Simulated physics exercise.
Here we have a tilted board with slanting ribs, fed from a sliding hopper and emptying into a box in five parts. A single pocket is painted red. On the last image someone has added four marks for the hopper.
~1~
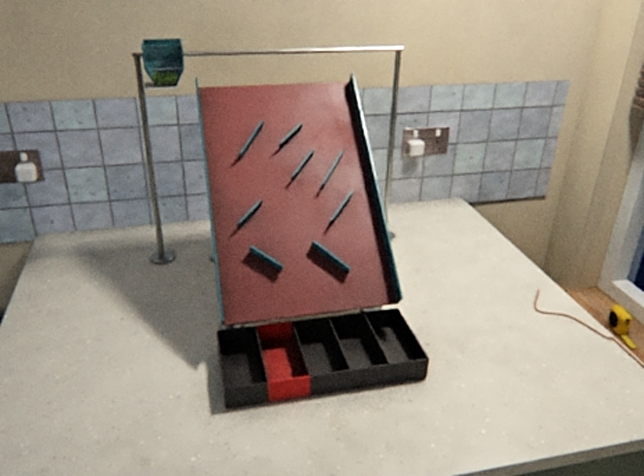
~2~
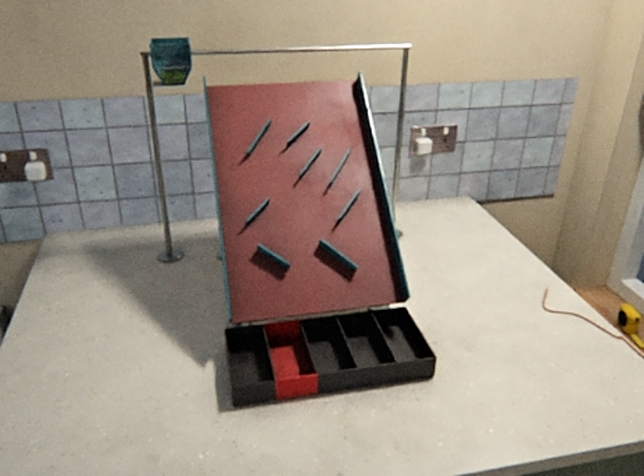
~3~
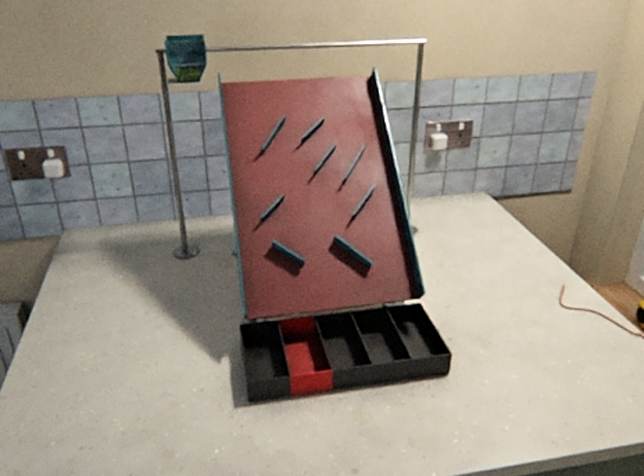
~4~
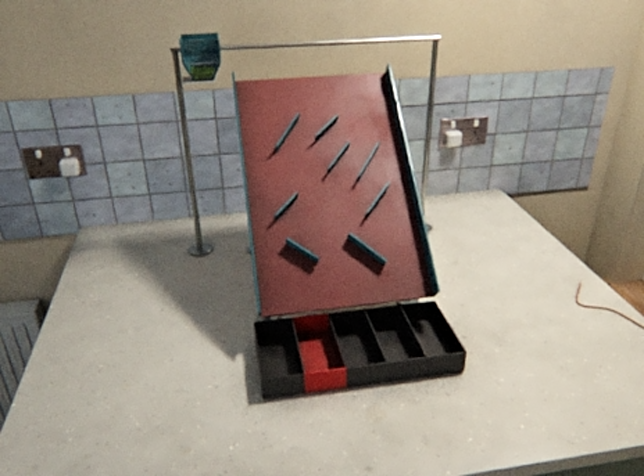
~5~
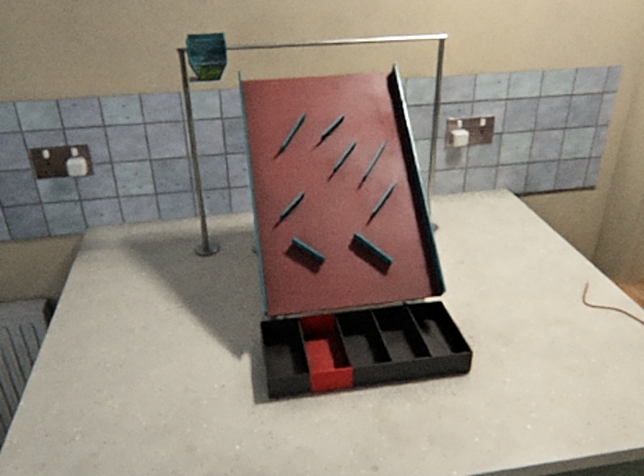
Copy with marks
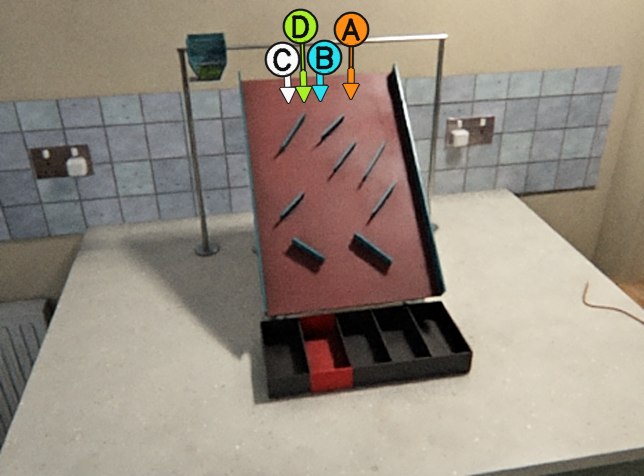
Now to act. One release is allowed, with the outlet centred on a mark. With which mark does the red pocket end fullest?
The answer is mark A.
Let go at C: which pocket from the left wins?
It is the first one.
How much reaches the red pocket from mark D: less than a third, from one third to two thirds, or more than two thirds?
Less than a third.
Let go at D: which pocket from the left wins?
The first from the left.
On the marked copy, mark A meets the board at (350, 93); mark B meets the board at (320, 95); mark C meets the board at (288, 97); mark D meets the board at (303, 96).
For mark A, close to a third in the red pocket, close to two thirds in other pockets.
For mark B, only a few in the red pocket, all but a few in other pockets.
For mark C, none at all in the red pocket, all but a few in other pockets, a small share outside the box.
For mark D, only a few in the red pocket, all but a few in other pockets, only a few outside the box.
